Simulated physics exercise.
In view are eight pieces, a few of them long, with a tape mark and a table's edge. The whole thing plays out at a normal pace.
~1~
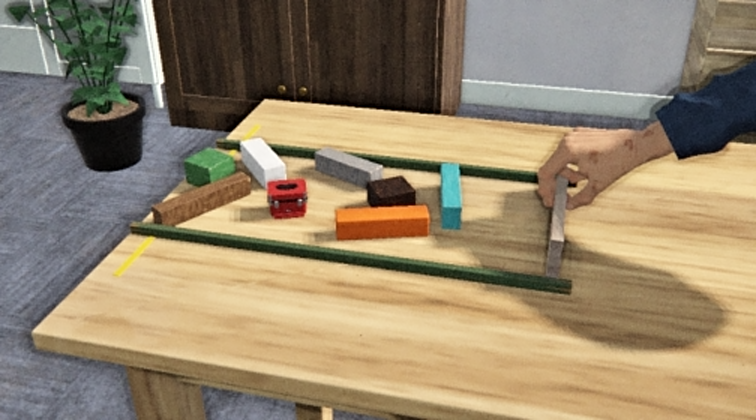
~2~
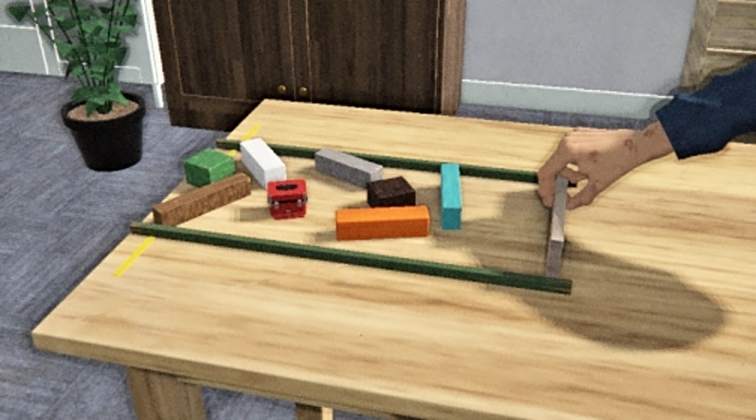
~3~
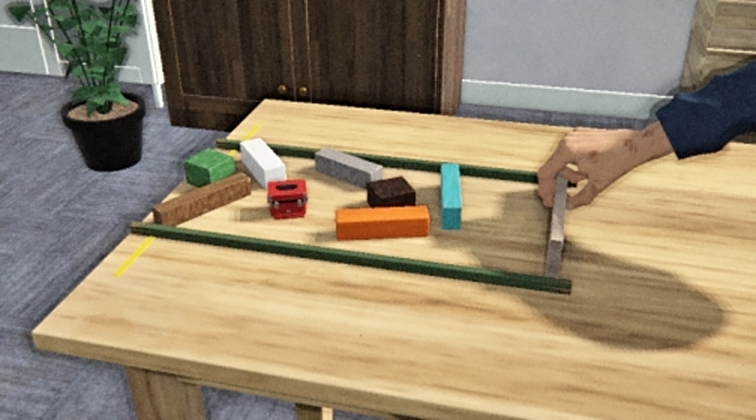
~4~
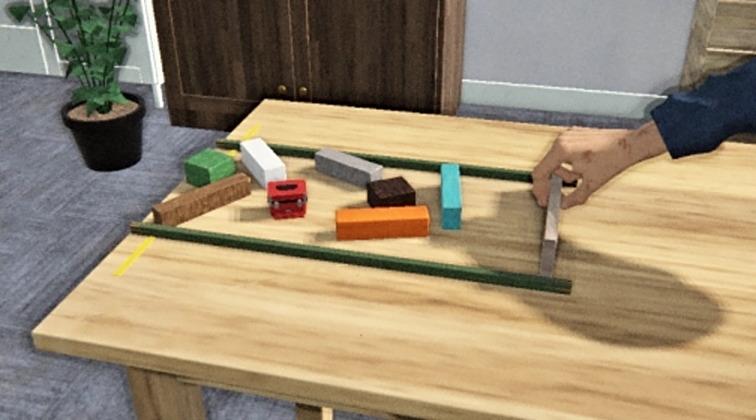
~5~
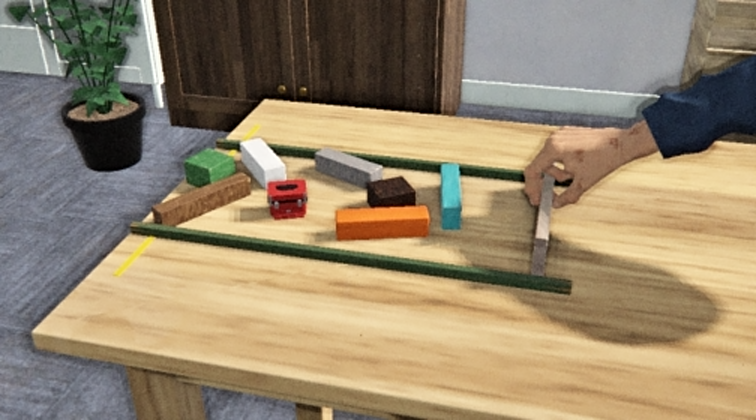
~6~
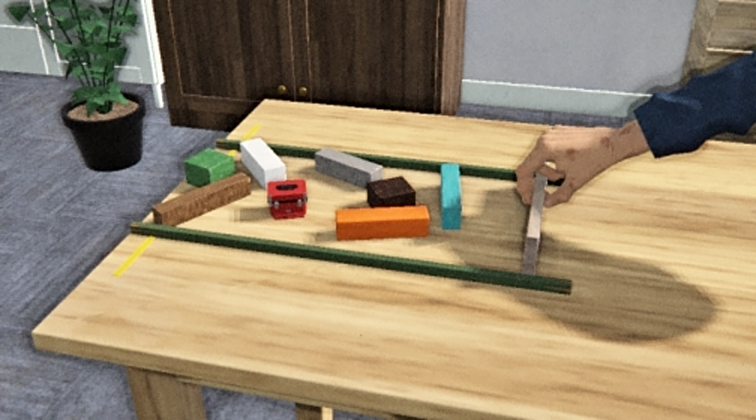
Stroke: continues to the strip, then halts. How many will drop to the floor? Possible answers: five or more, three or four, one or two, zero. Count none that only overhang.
Five or more of them.
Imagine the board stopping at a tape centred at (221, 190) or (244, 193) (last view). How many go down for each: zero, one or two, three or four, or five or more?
Three to four; three or four.
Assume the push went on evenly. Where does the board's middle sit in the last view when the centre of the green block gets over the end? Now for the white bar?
Around (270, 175), then around (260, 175).
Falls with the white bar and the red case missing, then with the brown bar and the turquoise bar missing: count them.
Count of fallen: 4 / 5.
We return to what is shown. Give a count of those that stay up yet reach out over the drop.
That adds up to 0.
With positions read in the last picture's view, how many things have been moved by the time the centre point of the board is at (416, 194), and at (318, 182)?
Moved so far: 3, later 6.
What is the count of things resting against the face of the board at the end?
At rest, 1 are in contact.
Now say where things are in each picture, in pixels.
In the first picture, green block (210, 170); brown bar (203, 200); white bar (263, 163); board (559, 210); tape (200, 187).
In the second picture, brown bar (203, 201); turquoise bar (450, 196).
In the third picture, white bar (263, 163); red case (288, 199).
In the fourth picture, green block (210, 170); orange stick (382, 223).
In the fifth picture, brown bar (203, 201); board (545, 209).
In the sixth picture, green block (210, 170); brown bar (203, 201); white bar (263, 163); board (537, 208); tape (200, 187).
A little later, none off yet; green block at rest near (210, 170); brown bar at rest near (203, 201); white bar at rest near (263, 163).
When it is over, the number that fall off is five or more; down, orange stick, black block, grey bar, red case, white bar, brown bar and green block.
